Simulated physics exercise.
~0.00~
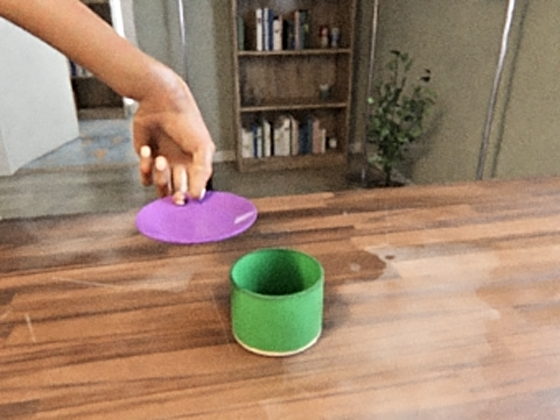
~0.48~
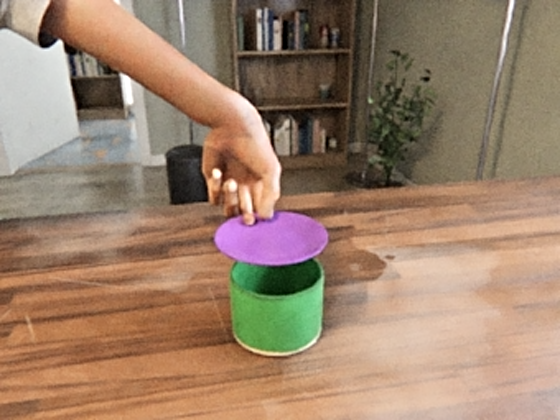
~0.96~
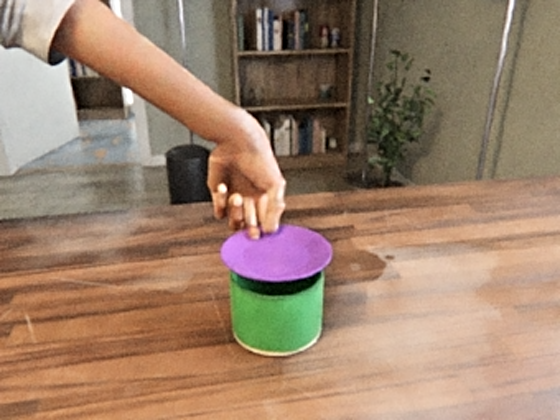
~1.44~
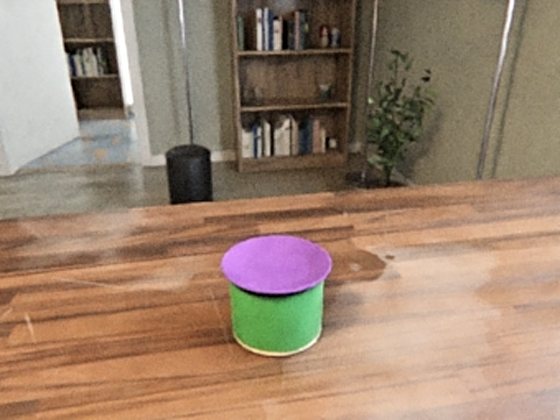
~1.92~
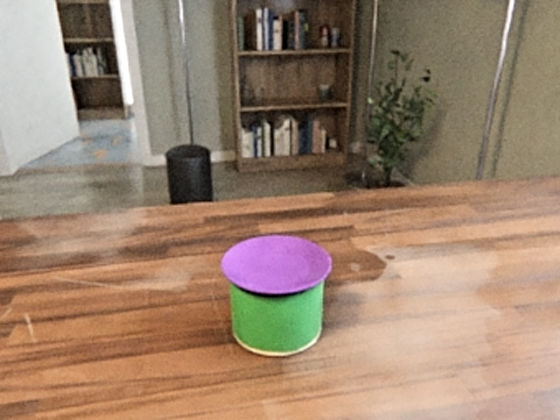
At the start, a hand reaches in from the upper left, holding a flat purple plate above a wooden table, just behind and to the left of an open green container. The hand carries the plate to the right until it hovers over the container's dark opening. It then lowers the plate a little onto the rim. The hand lets go and withdraws from view, leaving the plate in place. At the end, the purple plate rests still on top of the green container, covering its opening like a lid.
